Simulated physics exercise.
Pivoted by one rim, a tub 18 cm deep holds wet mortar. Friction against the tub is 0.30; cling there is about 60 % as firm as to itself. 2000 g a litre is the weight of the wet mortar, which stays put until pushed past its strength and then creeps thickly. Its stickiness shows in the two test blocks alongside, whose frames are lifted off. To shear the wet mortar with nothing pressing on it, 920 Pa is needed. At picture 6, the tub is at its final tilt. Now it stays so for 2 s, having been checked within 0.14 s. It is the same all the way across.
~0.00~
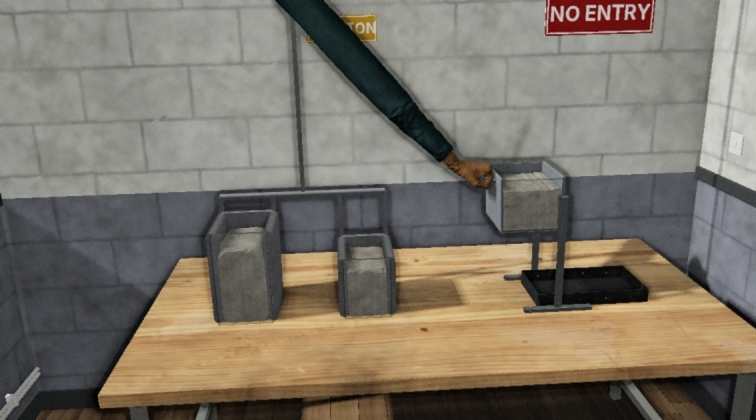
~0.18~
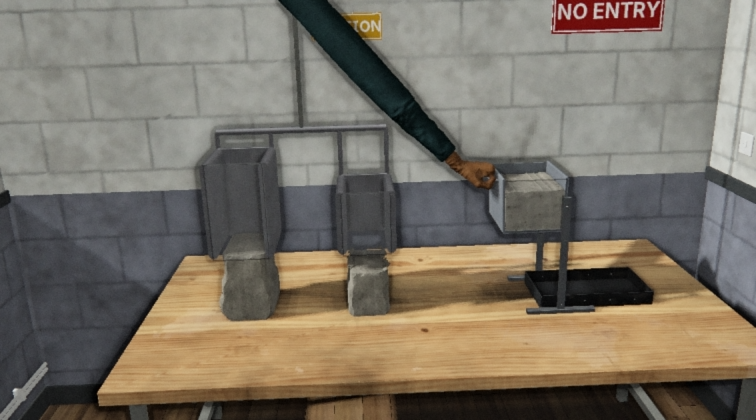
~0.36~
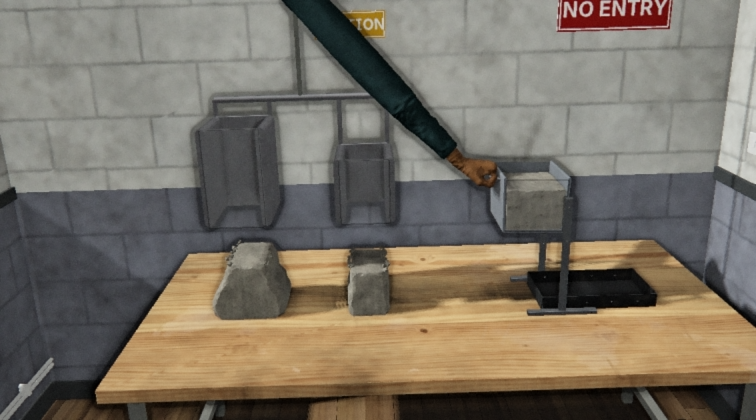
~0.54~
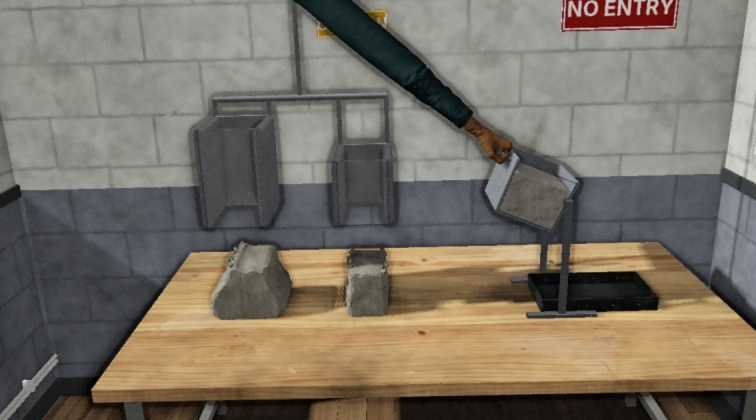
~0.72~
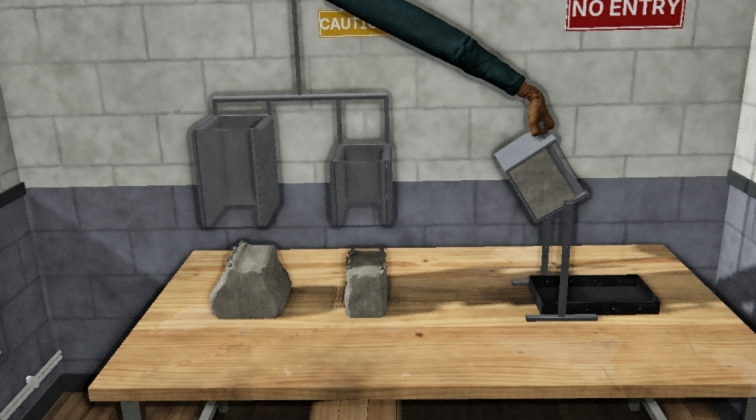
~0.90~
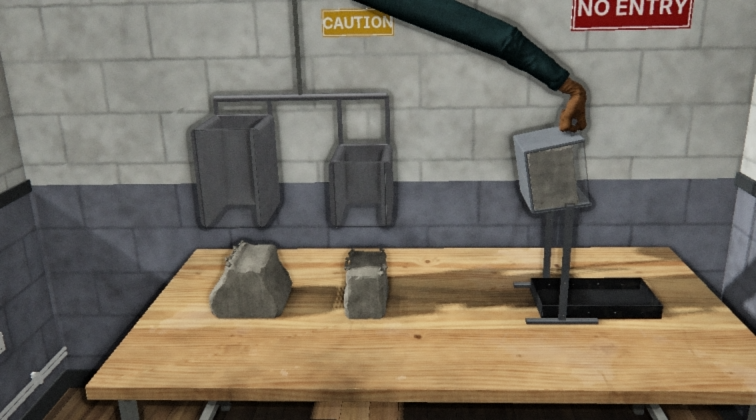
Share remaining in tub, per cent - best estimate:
Approx. 100 %.
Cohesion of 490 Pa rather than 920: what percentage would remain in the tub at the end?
It would come to about 75 %.
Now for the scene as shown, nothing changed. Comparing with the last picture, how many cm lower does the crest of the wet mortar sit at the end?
About 0 cm.
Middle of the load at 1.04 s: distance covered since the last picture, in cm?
Displacement noted: Approx. 0 cm... about that.
After 1.04 s, the tub is at 80 degrees and holds 100 %.
After 1.21 s, the tub is at 80 degrees and holds 100 %.
After 1.38 s, the tub is at 80 degrees and holds 100 %.
After 1.55 s, the tub is at 80 degrees and holds 100 %.
After 2.90 s, at the end, the tub is at 80 degrees and holds 100 %.
